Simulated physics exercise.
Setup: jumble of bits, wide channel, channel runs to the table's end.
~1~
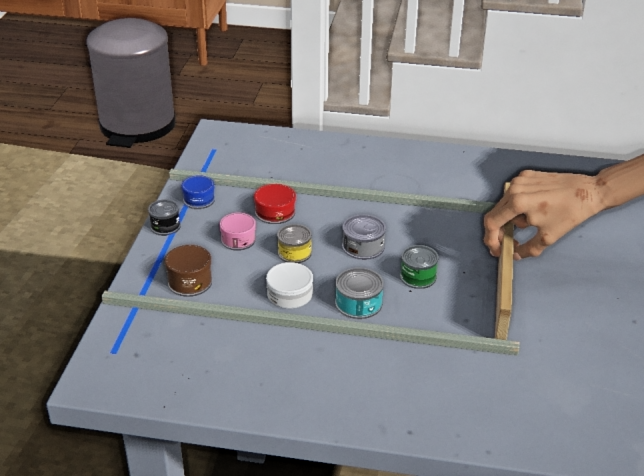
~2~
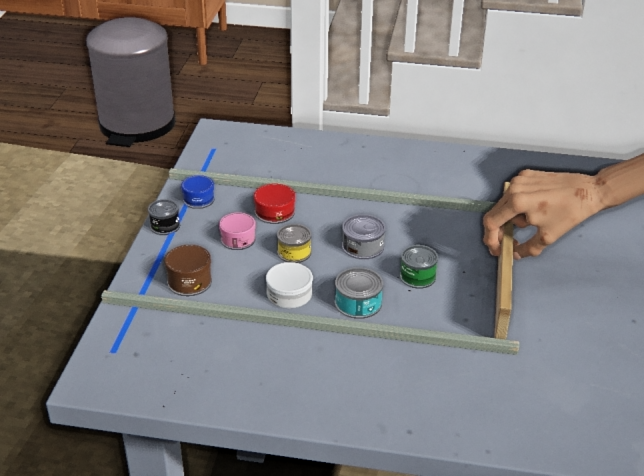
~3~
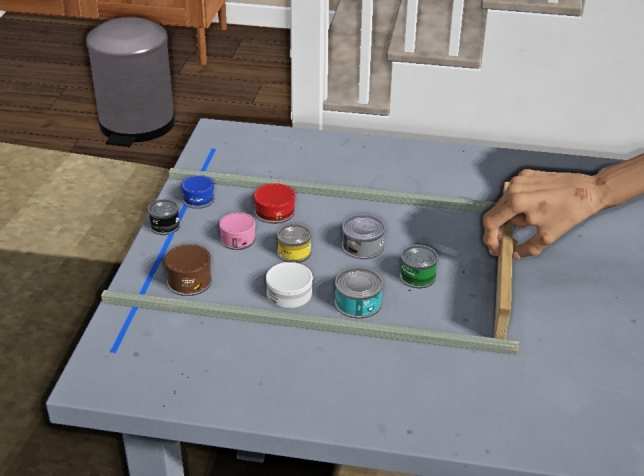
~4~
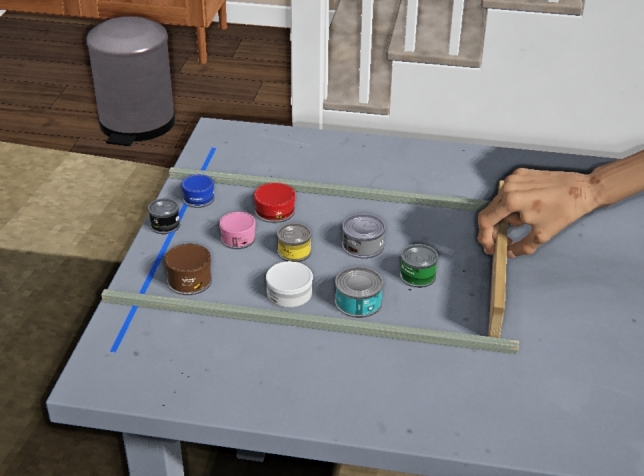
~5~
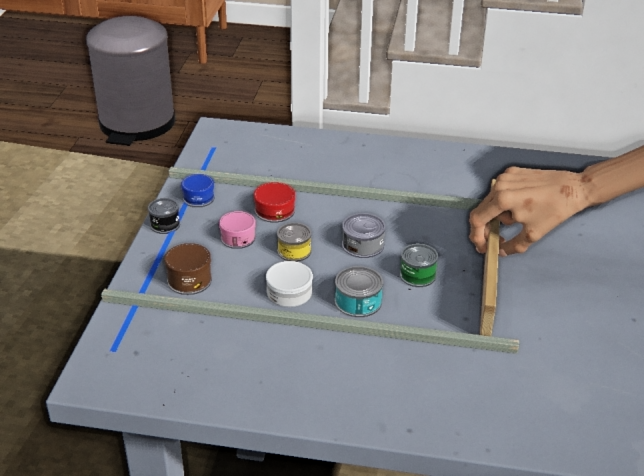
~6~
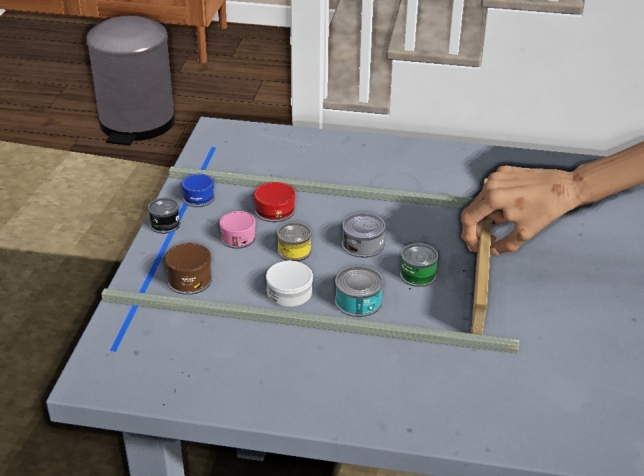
A hand holding a wooden board upright, still at first, then sliding it slightly left toward colourful tins on a grey table.
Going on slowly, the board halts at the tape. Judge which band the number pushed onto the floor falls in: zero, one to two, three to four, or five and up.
Most likely a good five or more will slide off.
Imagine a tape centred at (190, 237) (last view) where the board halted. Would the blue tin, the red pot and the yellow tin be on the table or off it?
In order, the blue tin goes off the edge, then the red pot keeps its spot, then the yellow tin keeps its spot.
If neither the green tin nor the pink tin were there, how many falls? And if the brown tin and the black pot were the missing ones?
Result: 4, then 4.
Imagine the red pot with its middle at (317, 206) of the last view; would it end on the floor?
From that start, the object then is safe.
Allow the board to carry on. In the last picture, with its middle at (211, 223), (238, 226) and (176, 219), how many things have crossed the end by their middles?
The numbers past the end are 2, 1 and 6.
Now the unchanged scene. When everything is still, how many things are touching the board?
The figure is 4.
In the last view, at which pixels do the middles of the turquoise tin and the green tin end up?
About (128, 264), and about (145, 240).
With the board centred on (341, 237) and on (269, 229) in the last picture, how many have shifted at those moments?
5, then 8.
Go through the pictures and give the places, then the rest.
The first picture shows black pot (165, 218); blue tin (199, 192); brown tin (189, 271); board (506, 258); tape (171, 237).
The second picture shows blue tin (198, 192); green tin (419, 267).
The third picture shows brown tin (189, 270); grey tin (363, 237).
The fourth picture shows black pot (164, 216); red pot (275, 203).
The fifth picture shows blue tin (198, 190); pink tin (238, 230).
The sixth picture shows black pot (164, 215); blue tin (198, 190); brown tin (189, 269); board (483, 253); tape (170, 235).
Early on, none off yet; black pot at rest near (164, 215); blue tin at rest near (198, 190); brown tin at rest near (189, 269).
A while later, none off yet; black pot at rest near (164, 215); blue tin at rest near (198, 190); brown tin travelled about its own width near (143, 263).
Finally, the number that fall off is five or more; lost, white tub, yellow tin, pink tin, brown tin, blue tin and black pot.
